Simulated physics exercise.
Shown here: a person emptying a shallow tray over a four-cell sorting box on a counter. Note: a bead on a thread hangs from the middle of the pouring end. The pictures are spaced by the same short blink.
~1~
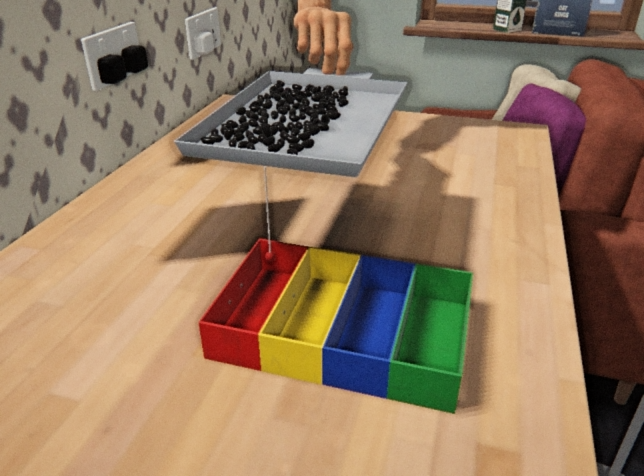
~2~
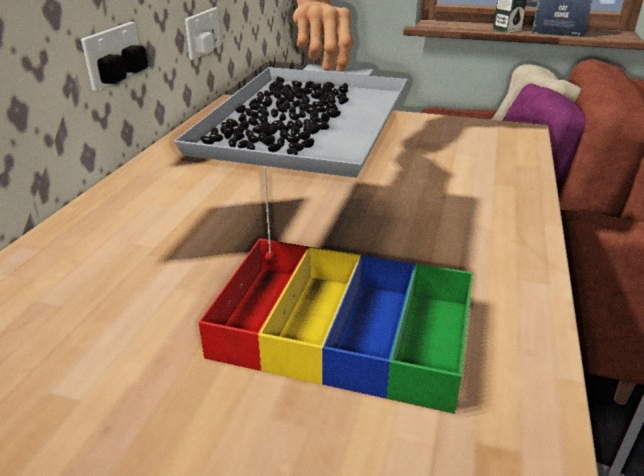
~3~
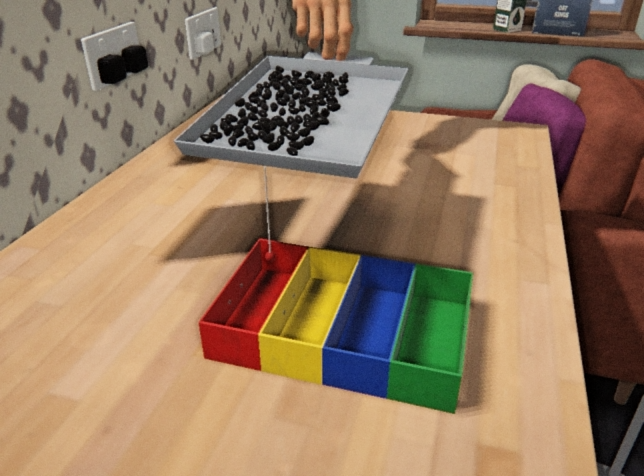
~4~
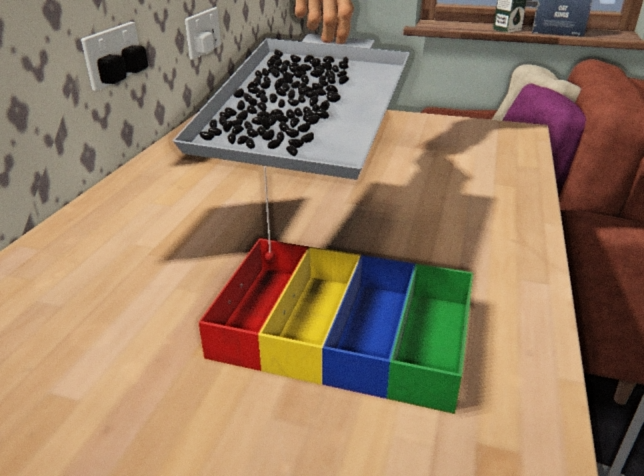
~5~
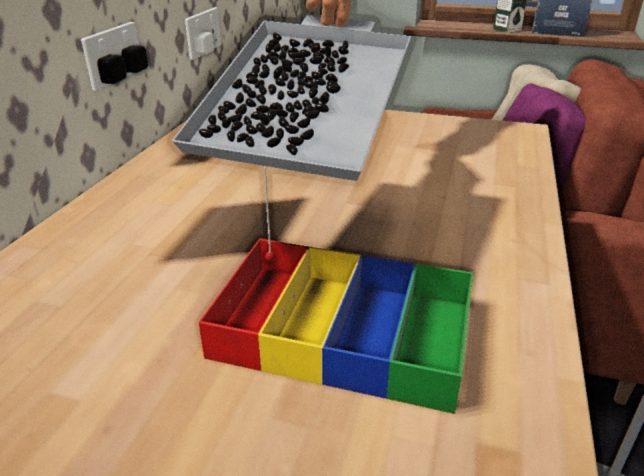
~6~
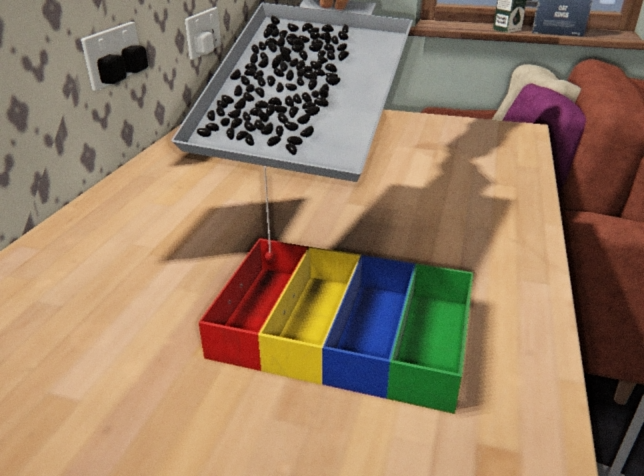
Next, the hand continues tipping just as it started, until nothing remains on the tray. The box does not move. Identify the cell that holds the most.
The yellow cell holds the most.
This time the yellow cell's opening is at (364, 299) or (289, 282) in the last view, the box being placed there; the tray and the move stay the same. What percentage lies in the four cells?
Trial 1 near 70 %, trial 2 near 90 %.
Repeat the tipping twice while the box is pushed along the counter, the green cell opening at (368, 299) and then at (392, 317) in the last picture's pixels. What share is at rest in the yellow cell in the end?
Some 20 percent in the first case, 30 percent in the second.
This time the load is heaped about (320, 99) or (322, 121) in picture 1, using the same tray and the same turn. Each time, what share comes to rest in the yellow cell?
First case: Around 40 %; second case: Around 40 %.
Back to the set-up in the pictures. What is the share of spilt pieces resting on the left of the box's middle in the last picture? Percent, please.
Roughly 90 in a hundred.
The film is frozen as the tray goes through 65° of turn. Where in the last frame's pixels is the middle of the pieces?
Near (280, 135).
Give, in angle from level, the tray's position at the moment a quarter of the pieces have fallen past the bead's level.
Reading: Some 100°.
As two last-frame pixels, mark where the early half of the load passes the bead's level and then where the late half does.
It goes through near (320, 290) first, then near (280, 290).
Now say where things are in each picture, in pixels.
In the first frame, corners of the pouring end at (181, 140) and (357, 161), level; middle of the load at (292, 113), black beans; bead on its thread at (271, 256); red cell at (230, 343); yellow cell at (291, 355); blue cell at (355, 369); green cell at (423, 383).
In the second frame, corners of the pouring end at (181, 140) and (357, 161), level; middle of the load at (292, 111).
In the third frame, corners of the pouring end at (180, 139) and (357, 163), tipped barely, lowest at the right corner; middle of the load at (292, 105).
In the fourth frame, corners of the pouring end at (180, 139) and (357, 165), tipped a little, lowest at the right corner; middle of the load at (292, 95).
In the fifth frame, corners of the pouring end at (179, 138) and (357, 167), tipped clearly, lowest at the right corner; middle of the load at (291, 86).
In the sixth frame, corners of the pouring end at (178, 138) and (357, 169), tipped clearly, lowest at the right corner; middle of the load at (290, 76); red cell at (230, 343); yellow cell at (291, 355); blue cell at (355, 369); green cell at (423, 383).
Soon, tray tipped steeply; nearly all on the tray; a stray few falling or outside the box.
A while on, tray tipped past a quarter turn; about a third on the tray; a small part in the yellow cell; a small part in the blue cell; a stray few in the red cell; about a third falling or outside the box.
Towards the end, tray tipped past a quarter turn; about a third in the yellow cell; about a quarter in the red cell; about a quarter in the blue cell; about a quarter falling or outside the box.
Finally, tray tipped past a quarter turn; about a third in the yellow cell; about a quarter in the red cell; about a quarter in the blue cell; none in the green cell; about a quarter outside the box.
